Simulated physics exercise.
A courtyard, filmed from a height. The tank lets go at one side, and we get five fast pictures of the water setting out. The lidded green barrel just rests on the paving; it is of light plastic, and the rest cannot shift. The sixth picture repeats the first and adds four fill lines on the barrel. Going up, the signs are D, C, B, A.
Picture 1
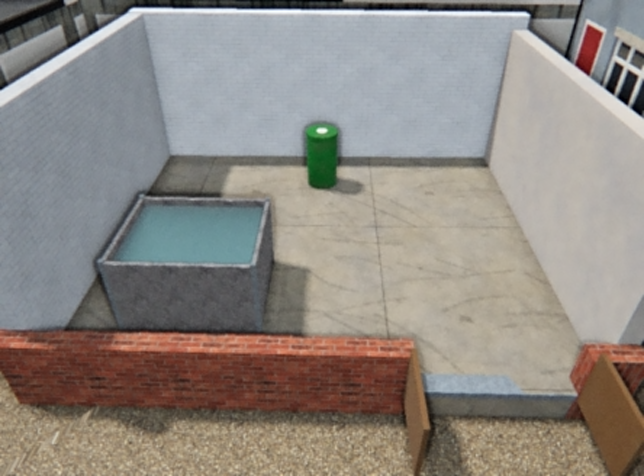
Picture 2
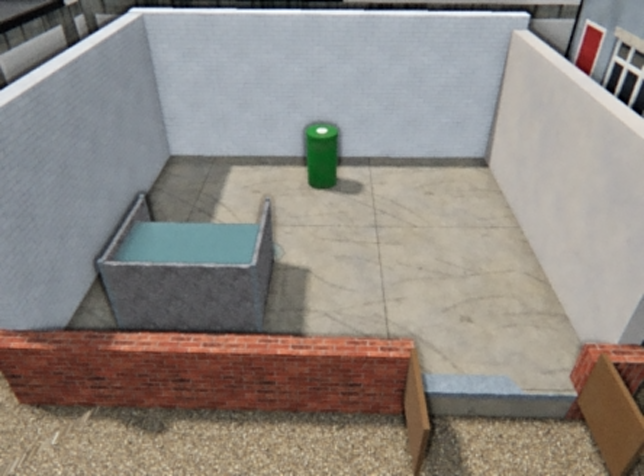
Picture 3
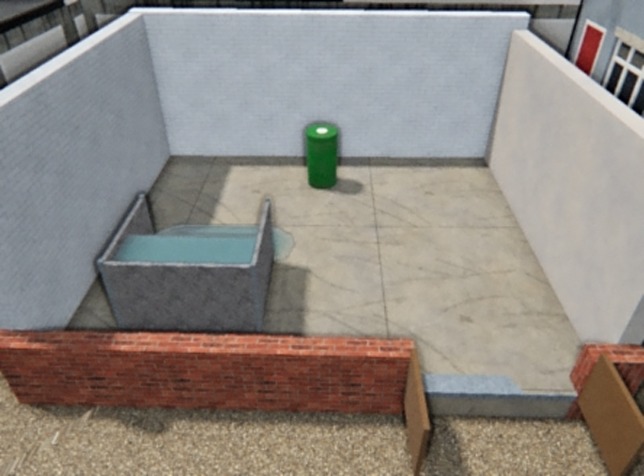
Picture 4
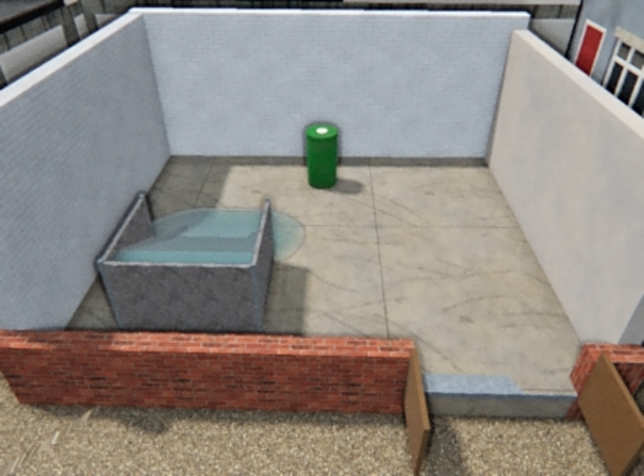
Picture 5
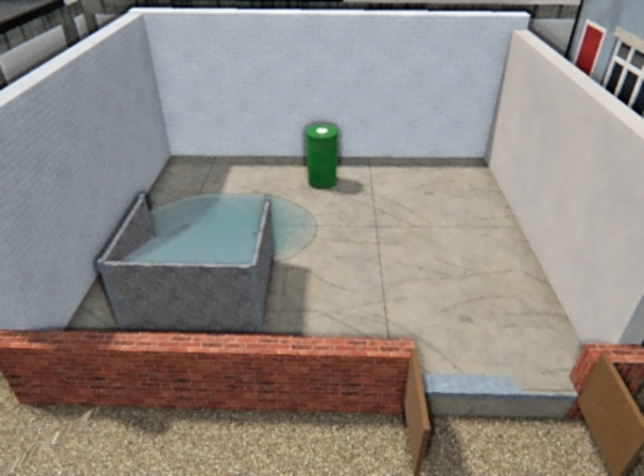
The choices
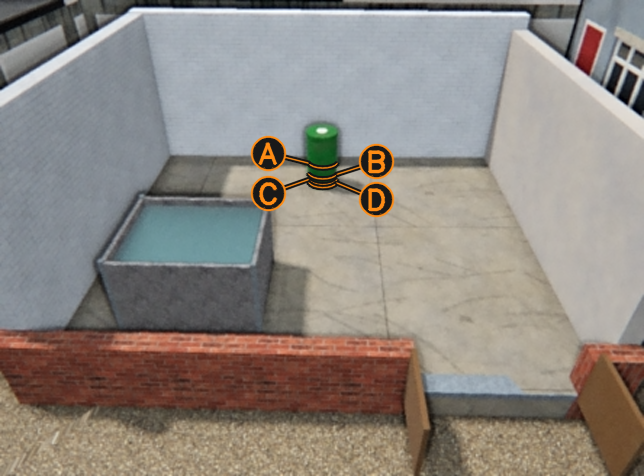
Water filled a grey tank in a walled yard until the tank's back side disappeared, then it poured out behind and spread in a widening pool across the concrete, toward the green barrel.
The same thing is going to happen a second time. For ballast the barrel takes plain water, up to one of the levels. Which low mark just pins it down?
Choose A.
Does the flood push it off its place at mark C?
Yes.
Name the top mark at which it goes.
The answer is B.
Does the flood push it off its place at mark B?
Yes, it does.
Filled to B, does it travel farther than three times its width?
No, less.
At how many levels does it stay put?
One of them.
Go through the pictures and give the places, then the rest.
Lid of the green barrel at (323, 131); tank full, its middle at (193, 234); open gate at (498, 344).
Water covers 3 % of the ground, mostly out of sight from here.
Water covers 6 % of the ground and is seen nearest the barrel at (285, 237).
Water covers 10 % of the ground and is seen nearest the barrel at (292, 221).
Lid of the green barrel at (323, 131); water covers 14 % of the ground and is seen nearest the barrel at (290, 205).
On the marked copy, A at (322, 168); B at (322, 178); C at (322, 184); D at (322, 187); from the bottom up D, C, B, A.
With A, it does not move.
With B, it is pushed about its own width away.
With C, it is pushed about 5 times its own width away.
With D, it is washed out through the gate.
